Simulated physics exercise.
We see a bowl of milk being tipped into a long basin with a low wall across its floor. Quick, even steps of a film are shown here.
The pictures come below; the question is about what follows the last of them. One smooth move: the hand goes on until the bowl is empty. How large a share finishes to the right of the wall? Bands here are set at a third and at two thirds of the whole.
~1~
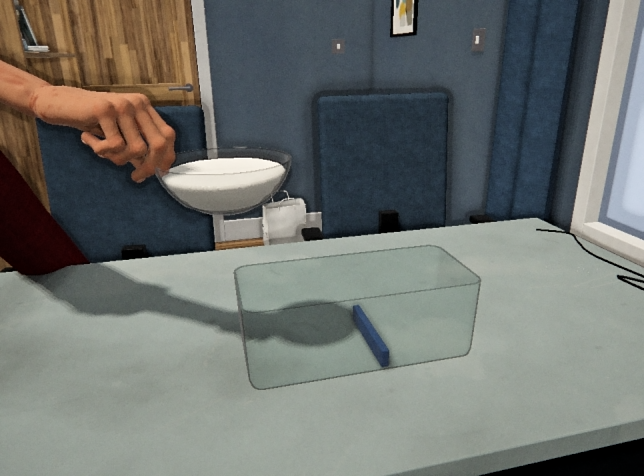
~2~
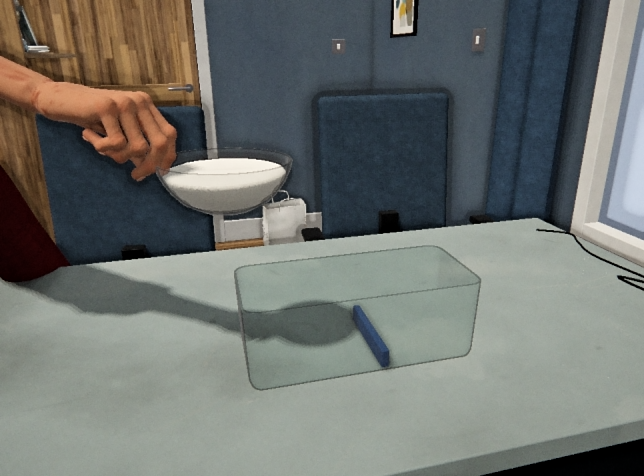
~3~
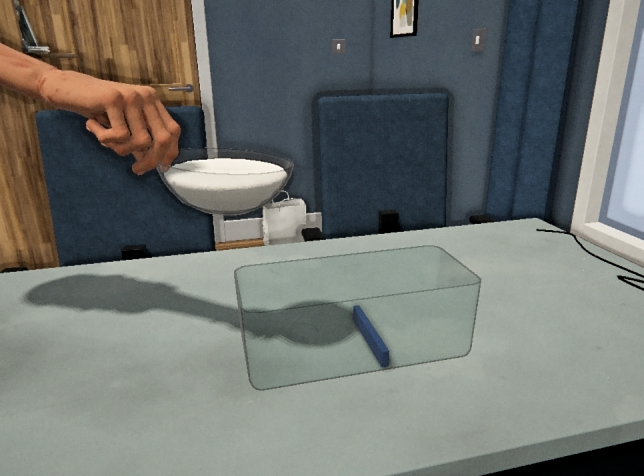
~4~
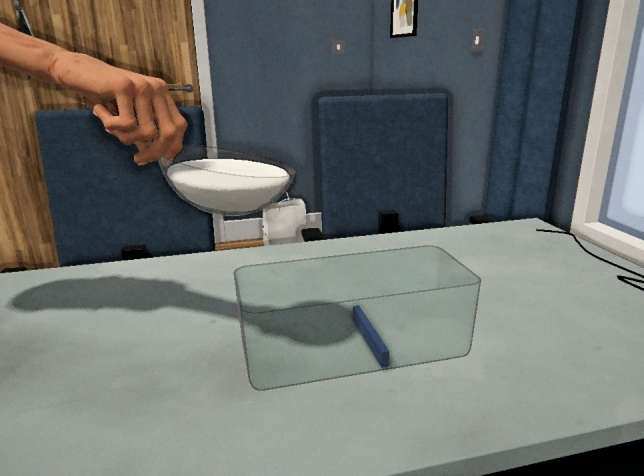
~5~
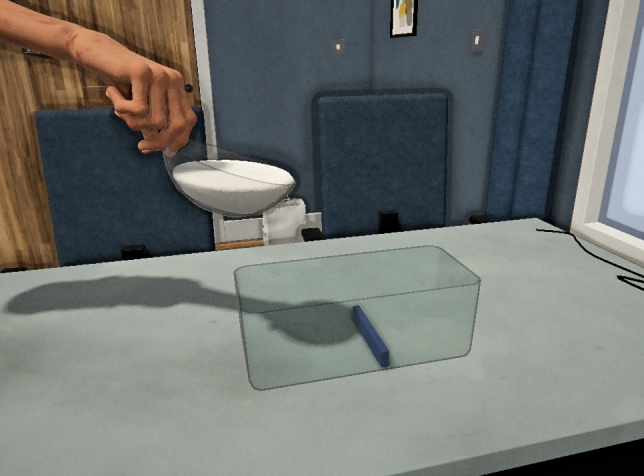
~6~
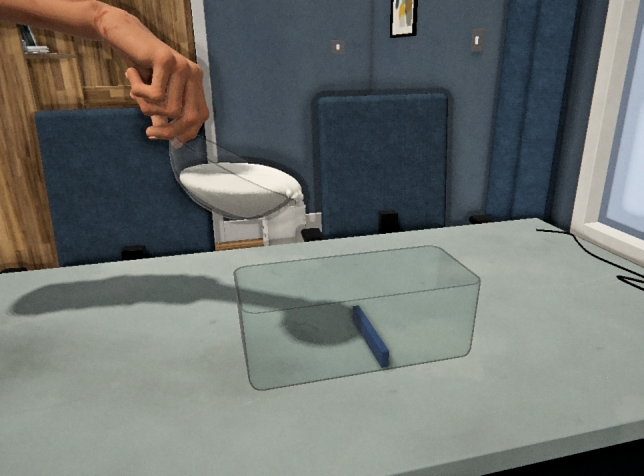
The amount on the right comes to less than a third of the whole.
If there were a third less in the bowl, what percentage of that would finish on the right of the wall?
Close to 20 per cent, more or less.
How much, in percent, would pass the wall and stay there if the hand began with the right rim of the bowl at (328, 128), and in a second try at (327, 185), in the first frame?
Roughly 50 % the first time and roughly 35 % the second.
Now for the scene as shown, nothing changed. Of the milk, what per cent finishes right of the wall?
Roughly 25 %.
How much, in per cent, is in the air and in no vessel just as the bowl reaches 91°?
About 30 per cent.
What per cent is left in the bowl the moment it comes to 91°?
5 %.
A moment on, the bowl is tipped on its side and 4 per cent is still to pour, 65 is left of the wall and 1 right of it.
Next, the bowl is tipped right over and 0 per cent is still to pour, 75 is left of the wall and 20 right of it.
Then the bowl is tipped right over and 0 per cent is still to pour, 71 is left of the wall and 25 right of it.
Later the bowl is tipped right over and 0 per cent is still to pour, 71 is left of the wall and 26 right of it.
Finally, 71 per cent lies left of the wall, 26 right of it and 3 outside.
